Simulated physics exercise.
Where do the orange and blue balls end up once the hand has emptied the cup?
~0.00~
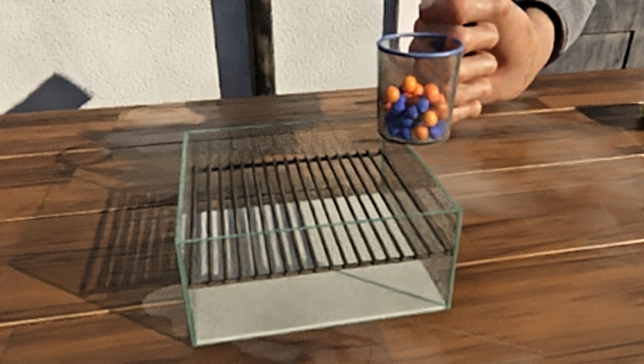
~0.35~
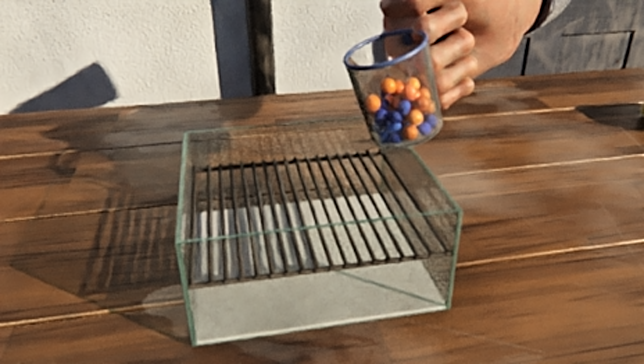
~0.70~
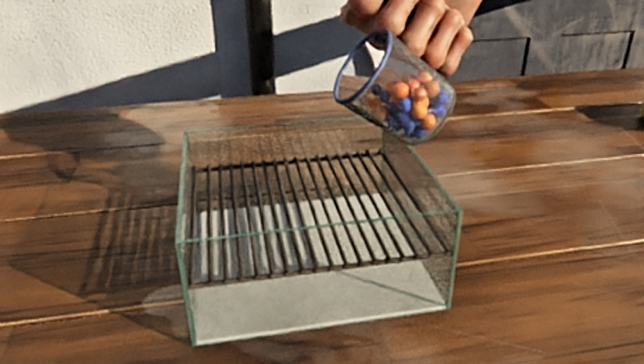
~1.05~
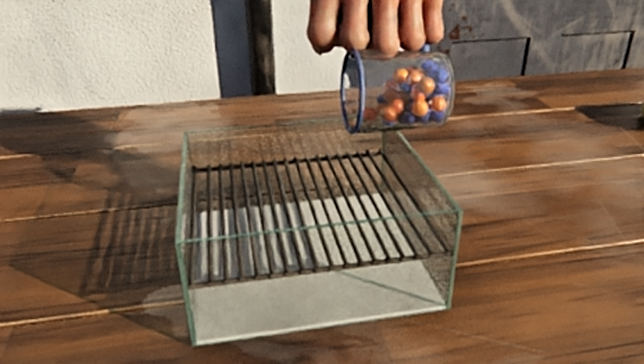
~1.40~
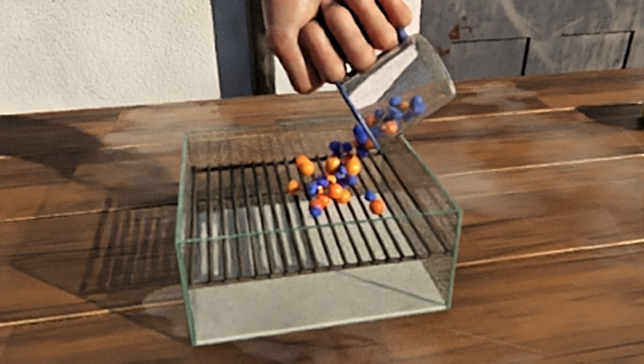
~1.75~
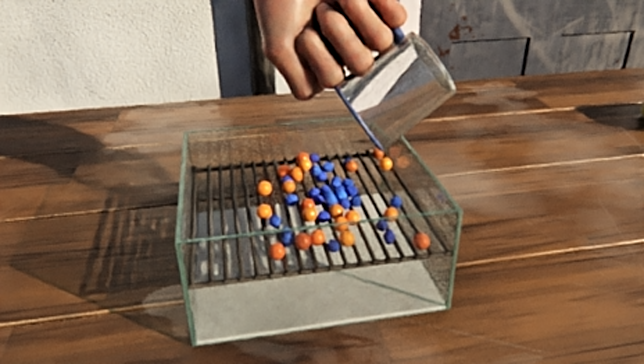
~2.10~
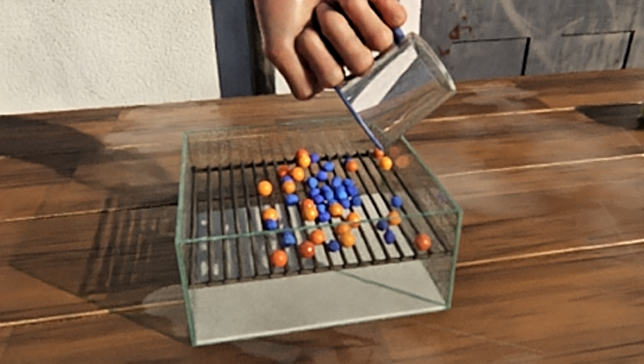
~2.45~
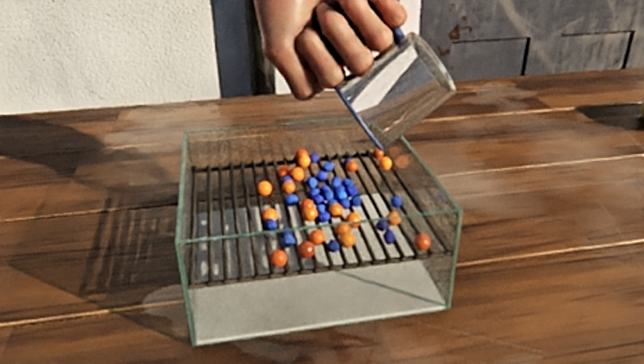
Both the orange and the blue balls end up resting on top of the wires, with none dropping through to the space below.
